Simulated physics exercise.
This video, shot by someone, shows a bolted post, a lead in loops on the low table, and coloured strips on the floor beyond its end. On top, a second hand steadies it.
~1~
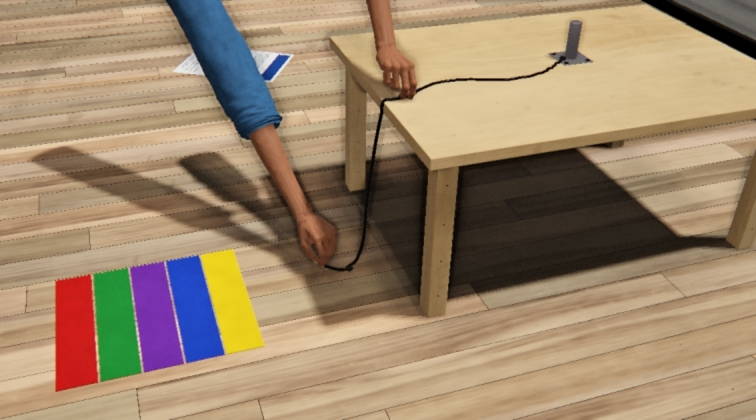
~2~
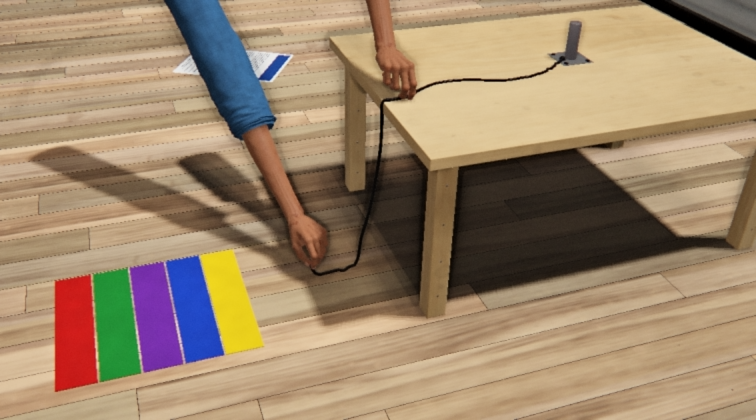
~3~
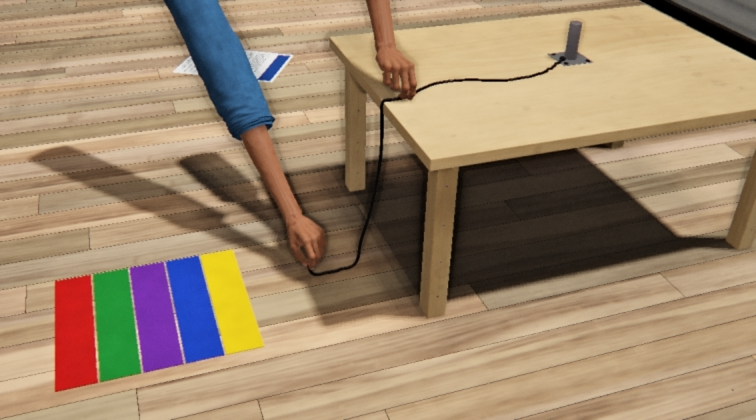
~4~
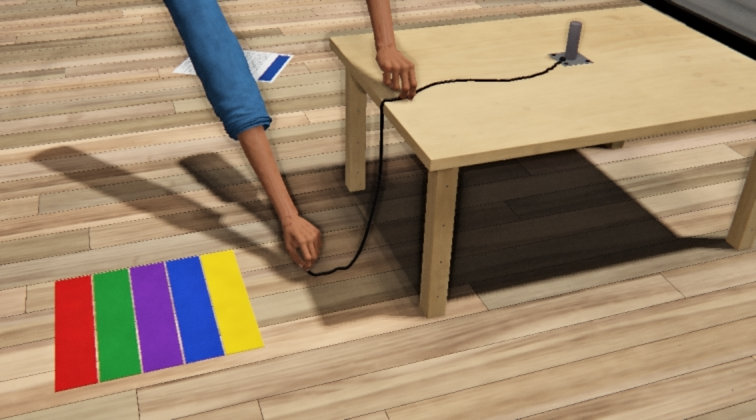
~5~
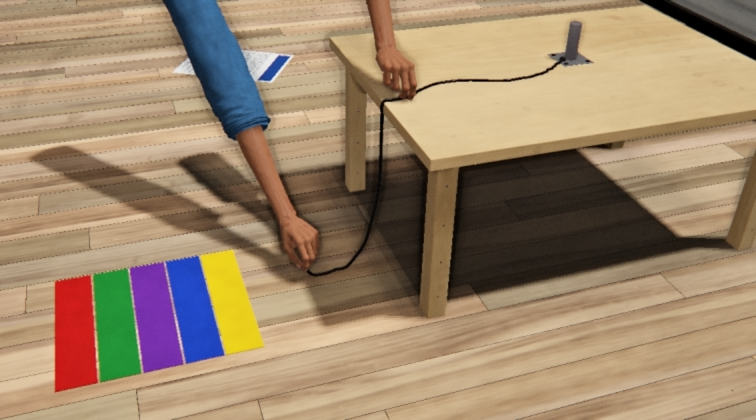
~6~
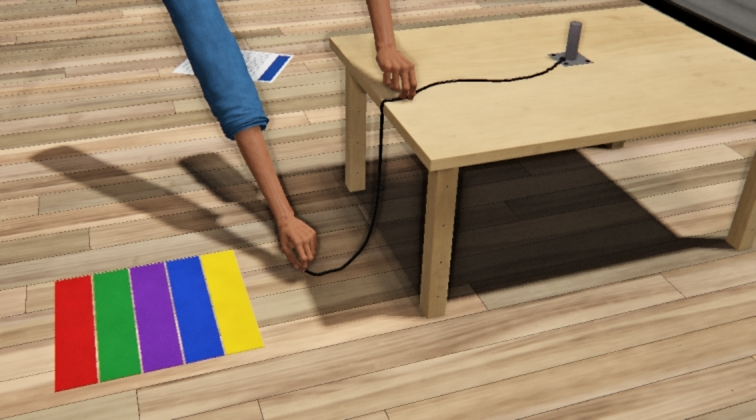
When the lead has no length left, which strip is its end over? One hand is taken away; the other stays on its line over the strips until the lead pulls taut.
The blue strip.
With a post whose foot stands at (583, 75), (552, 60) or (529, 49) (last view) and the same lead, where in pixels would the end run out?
The three places are (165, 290), (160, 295) and (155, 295), in that order.
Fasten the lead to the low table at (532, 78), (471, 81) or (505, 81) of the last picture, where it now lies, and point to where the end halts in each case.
(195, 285); (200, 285); (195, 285).
A little later, end near (251, 277); short of the strips.
Next, end near (210, 284); over yellow.
When it is tight, end near (186, 289); over blue. It gets as far as the blue strip.
